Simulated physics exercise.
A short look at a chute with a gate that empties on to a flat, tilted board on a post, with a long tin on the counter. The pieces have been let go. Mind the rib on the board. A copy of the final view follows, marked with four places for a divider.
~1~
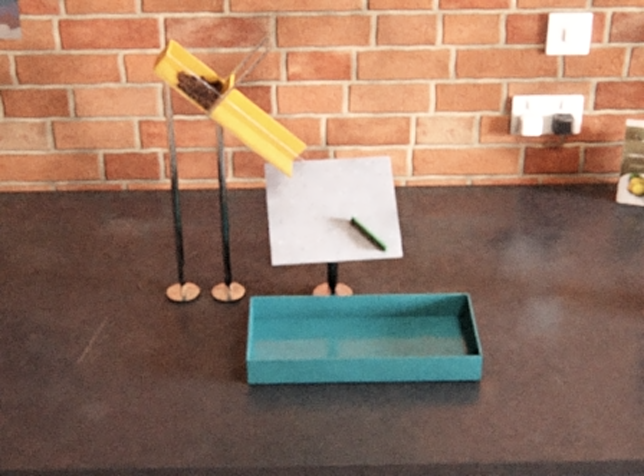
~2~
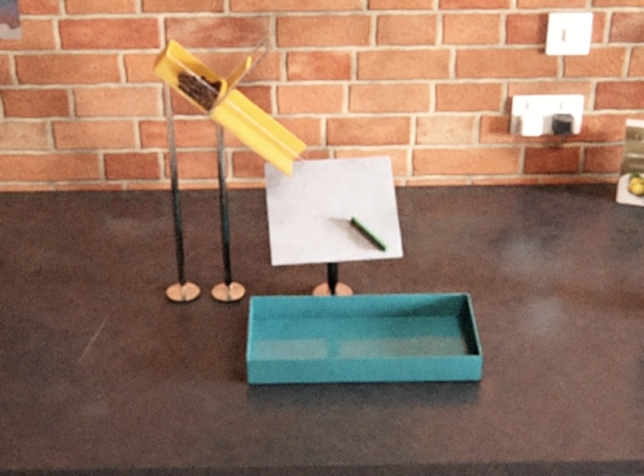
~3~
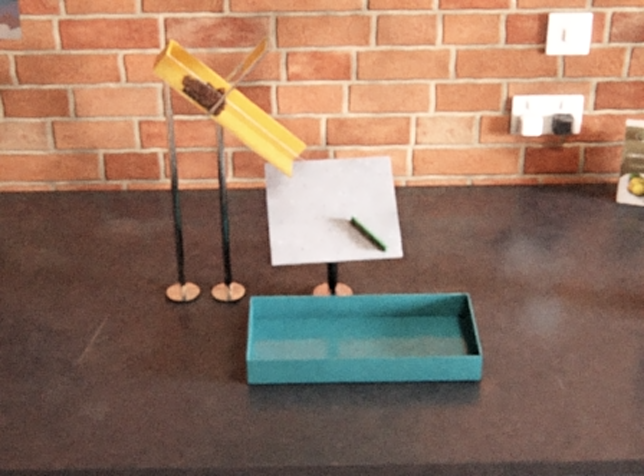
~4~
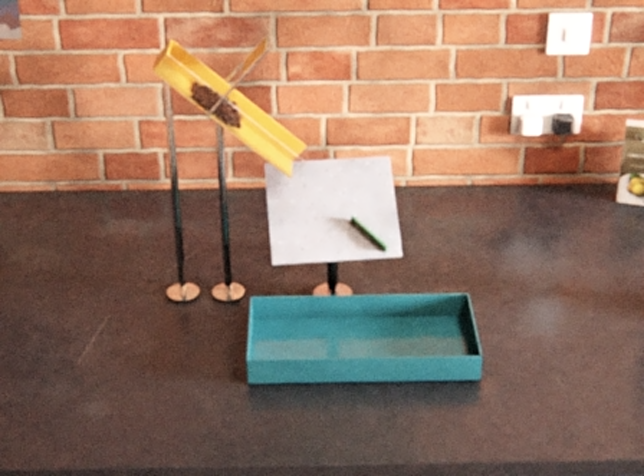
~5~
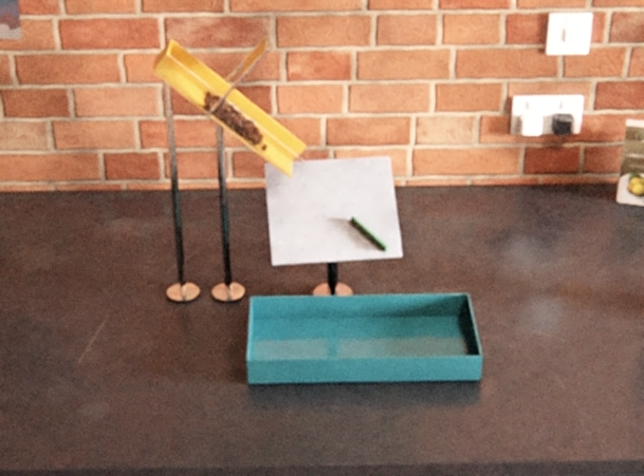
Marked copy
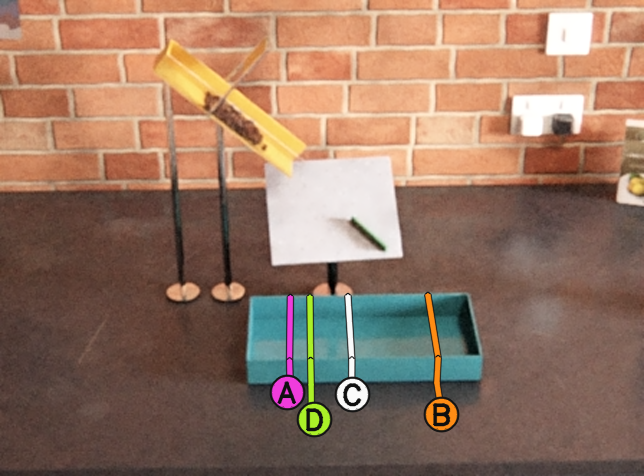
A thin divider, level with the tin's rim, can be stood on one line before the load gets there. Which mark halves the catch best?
Use line B.
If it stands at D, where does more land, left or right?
Right.
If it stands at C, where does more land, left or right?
Right.
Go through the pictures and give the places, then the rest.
In the first frame, load behind the gate near (207, 90), chocolate balls; lip of the chute near (291, 170), sloping fairly steeply.
In the second frame, middle of the board near (332, 209), tilted fairly steeply; middle of its low edge near (338, 260); of its high edge near (327, 160).
In the third frame, front corners of the tin near (247, 360) and (482, 356), empty; front of the load near (222, 108).
In the fourth frame, middle of the load near (220, 101); its front near (239, 125), close to a third of the way to the lip; rib from (352, 216) to (387, 247).
In the fifth frame, middle of the load near (233, 119); its front near (266, 146), close to two thirds of the way to the lip.
On the marked copy, line A crosses the front rim at (289, 359); line B crosses the front rim at (438, 357); line C crosses the front rim at (351, 358); line D crosses the front rim at (310, 359).
With A, of what is caught, none at all on the left of the divider, the whole lot on the right.
With B, of what is caught, close to a third on the left of the divider, close to two thirds on the right.
With C, of what is caught, only a few on the left of the divider, all but a few on the right.
With D, of what is caught, none at all on the left of the divider, the whole lot on the right.
